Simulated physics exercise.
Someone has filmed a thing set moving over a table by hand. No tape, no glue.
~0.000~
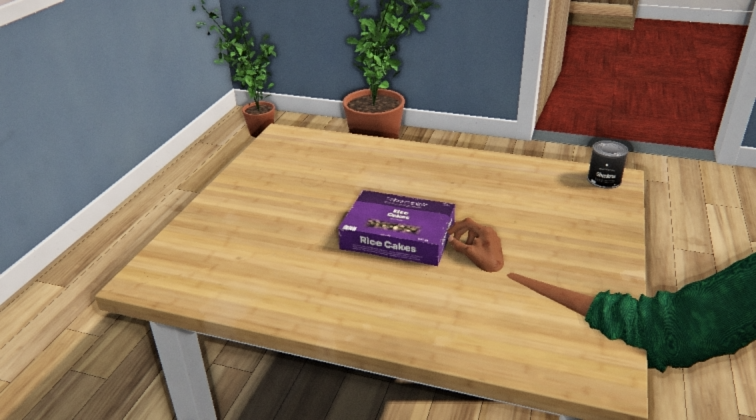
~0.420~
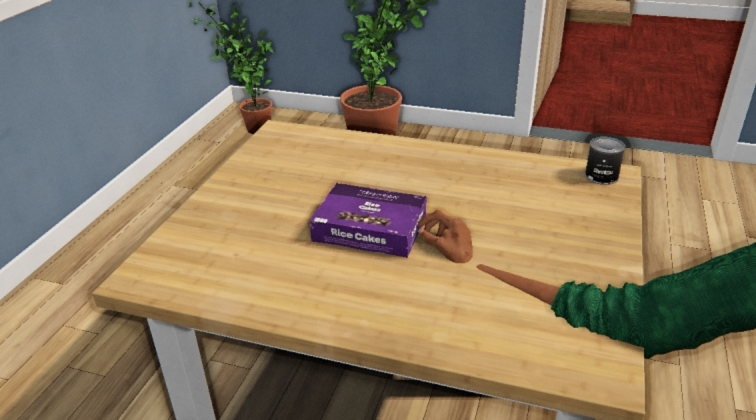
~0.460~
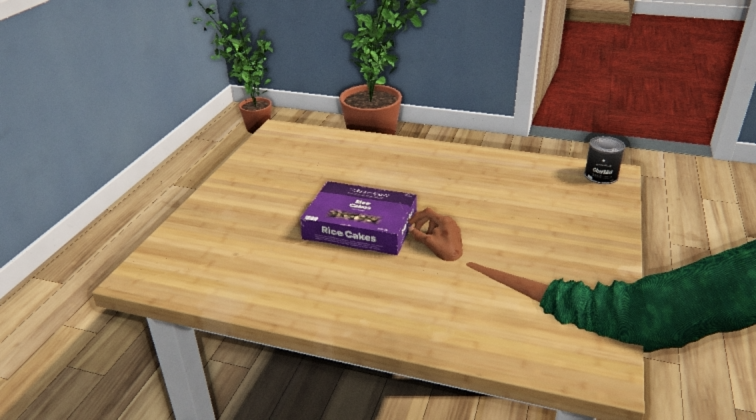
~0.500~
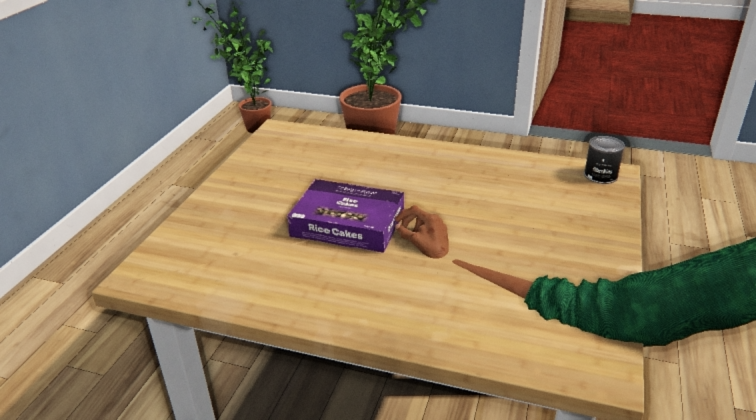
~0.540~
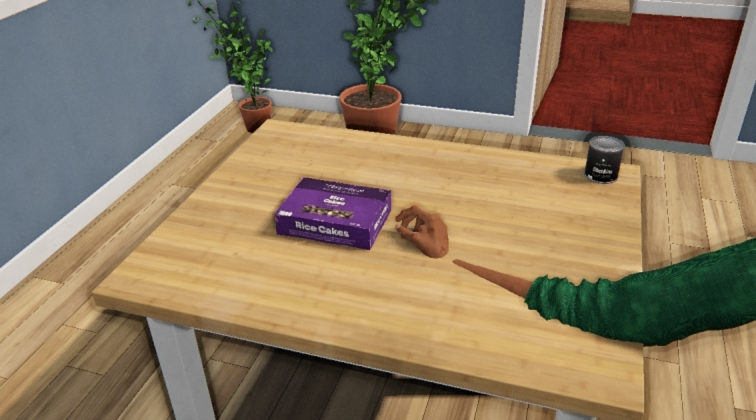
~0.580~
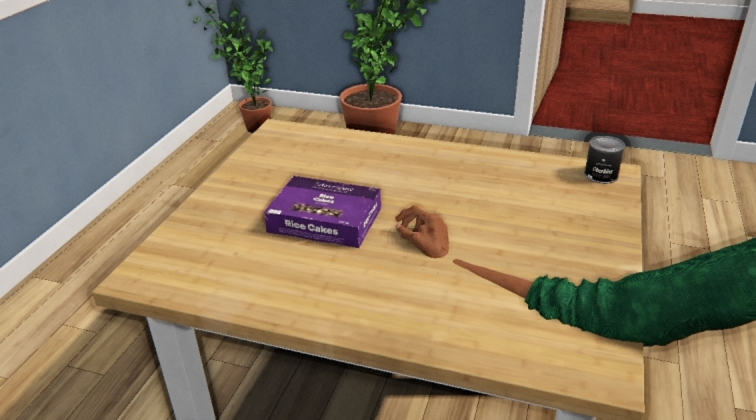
Purple rice cakes box sliding left across a wooden table, pushed by a hand, then moving slightly farther as the hand stays behind.
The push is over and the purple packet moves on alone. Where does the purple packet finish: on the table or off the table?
The purple packet is still on the table.
Around 0.68 s, purple packet displaced a little near (308, 208).
Around 0.98 s, purple packet displaced a little near (305, 207).
Finally (1.4 s), moved from the start, purple packet. Final places as the last picture's camera would see them, purple packet near (305, 207).
